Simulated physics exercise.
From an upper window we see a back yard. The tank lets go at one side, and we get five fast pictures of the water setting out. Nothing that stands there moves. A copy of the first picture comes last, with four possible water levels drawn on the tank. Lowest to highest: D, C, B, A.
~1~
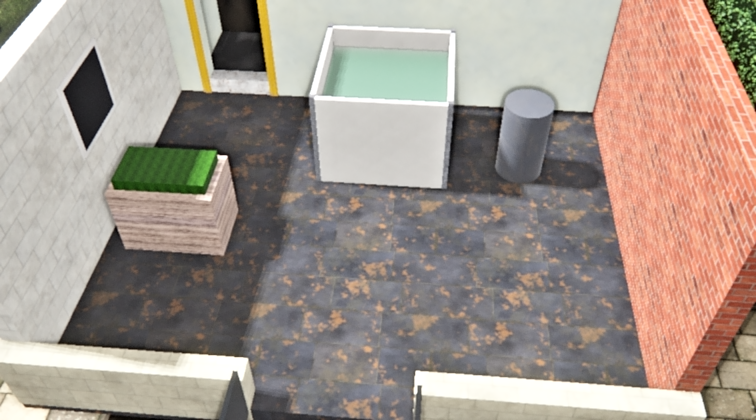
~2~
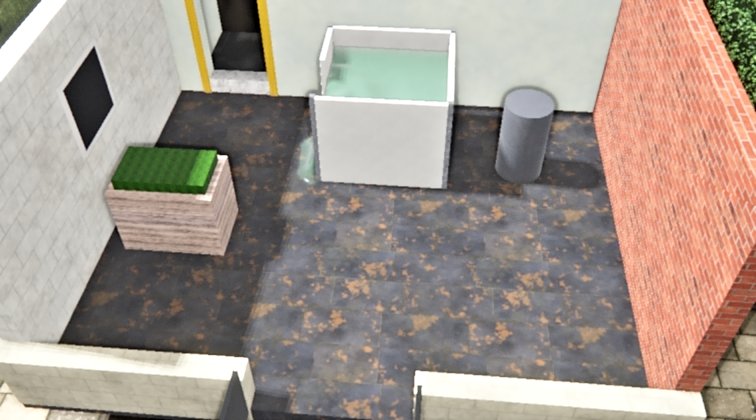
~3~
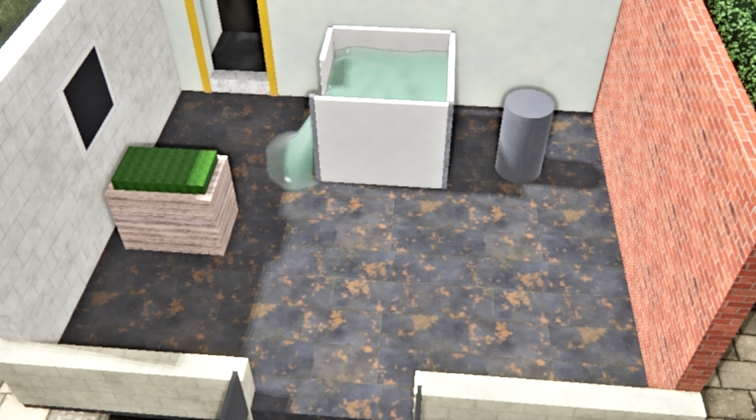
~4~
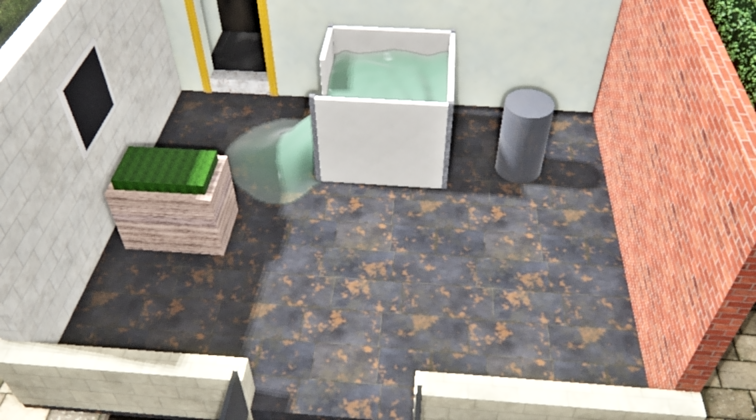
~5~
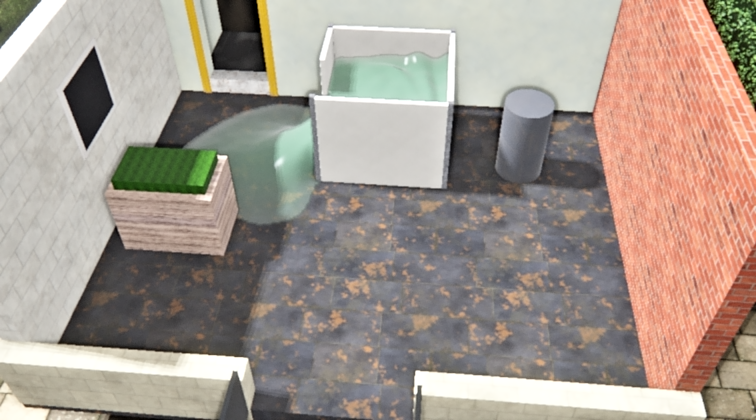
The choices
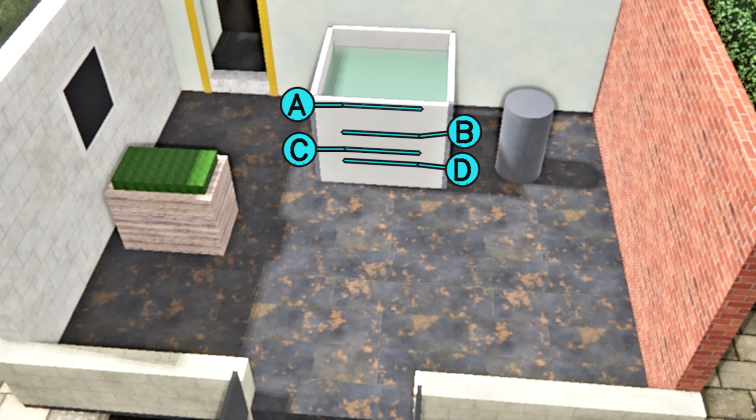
A large white tank of pale green water stood in a walled back yard, then water poured out of its left side and spread across the dark ground toward the planter and the yellow-framed doorway.
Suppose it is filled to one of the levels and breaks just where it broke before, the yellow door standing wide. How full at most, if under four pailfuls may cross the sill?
I would pick mark B.
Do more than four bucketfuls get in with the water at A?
Yes, that goes wrong.
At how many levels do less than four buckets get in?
Three of them.
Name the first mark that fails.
Mark A.
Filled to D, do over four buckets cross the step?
No.
On the marked copy, A at (381, 107); B at (381, 134); C at (381, 151); D at (381, 162); from the bottom up D, C, B, A.
With A, about 12 bucketfuls get in.
With B, a bucket or two gets in.
With C, nothing gets over.
With D, nothing gets over.
